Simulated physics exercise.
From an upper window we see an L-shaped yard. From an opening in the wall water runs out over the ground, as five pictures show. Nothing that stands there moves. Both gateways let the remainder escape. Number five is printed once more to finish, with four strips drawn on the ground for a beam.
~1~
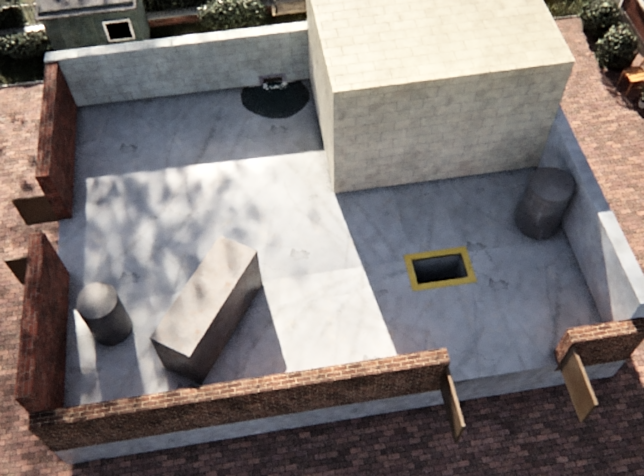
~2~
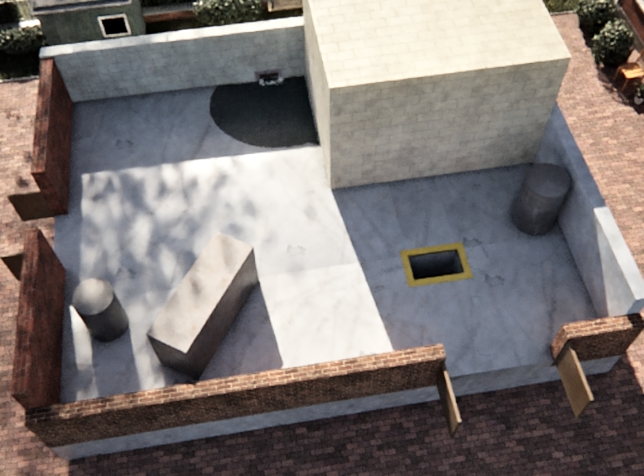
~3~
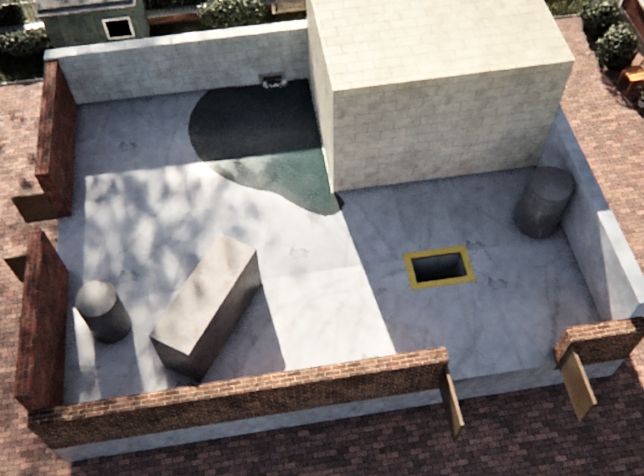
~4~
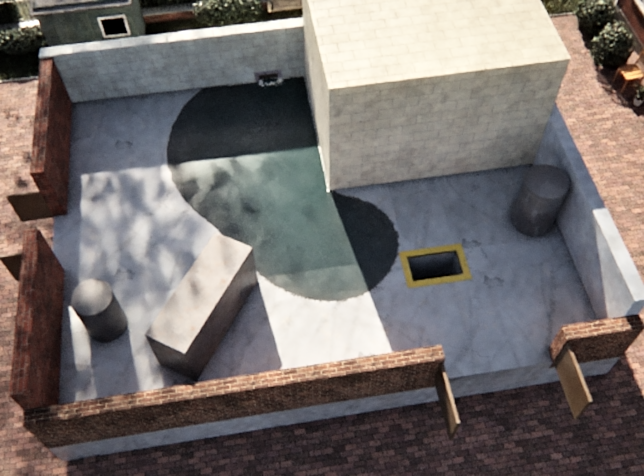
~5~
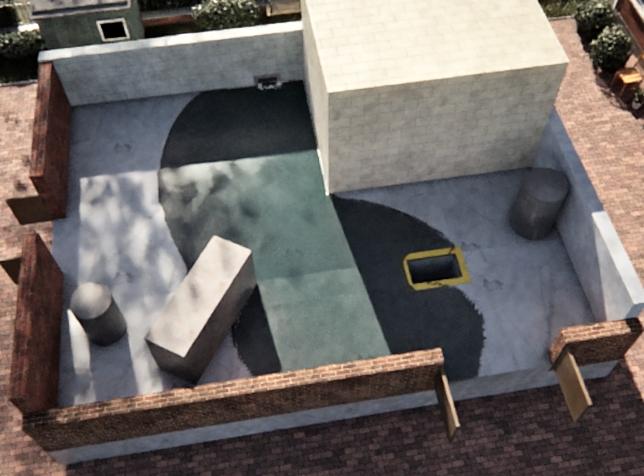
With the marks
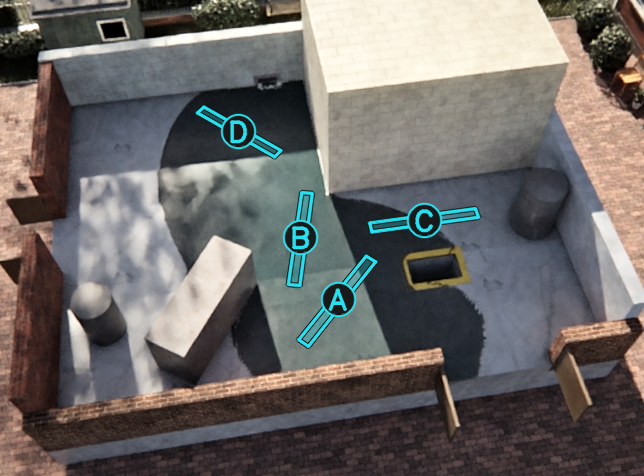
Dark water spreading from a wall outlet across an L-shaped walled yard, rounding the pale block and reaching the yellow-edged drain pit.
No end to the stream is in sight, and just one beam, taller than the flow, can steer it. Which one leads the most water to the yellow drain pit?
Take A.
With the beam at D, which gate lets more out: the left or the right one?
More leaves on the right.
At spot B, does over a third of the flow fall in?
No, it does not.
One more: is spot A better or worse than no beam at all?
It is better.
On the marked copy, A from (303, 343) to (370, 258); B from (294, 284) to (307, 193); C from (370, 227) to (476, 212); D from (200, 110) to (277, 153).
With A, about 22 % of the stream runs into the yellow drain pit, about 69 % out by the gates.
With B, about 17 % of the stream runs into the yellow drain pit, about 77 % out by the gates.
With C, about 16 % of the stream runs into the yellow drain pit, about 81 % out by the gates.
With D, about 16 % of the stream runs into the yellow drain pit, about 78 % out by the gates.
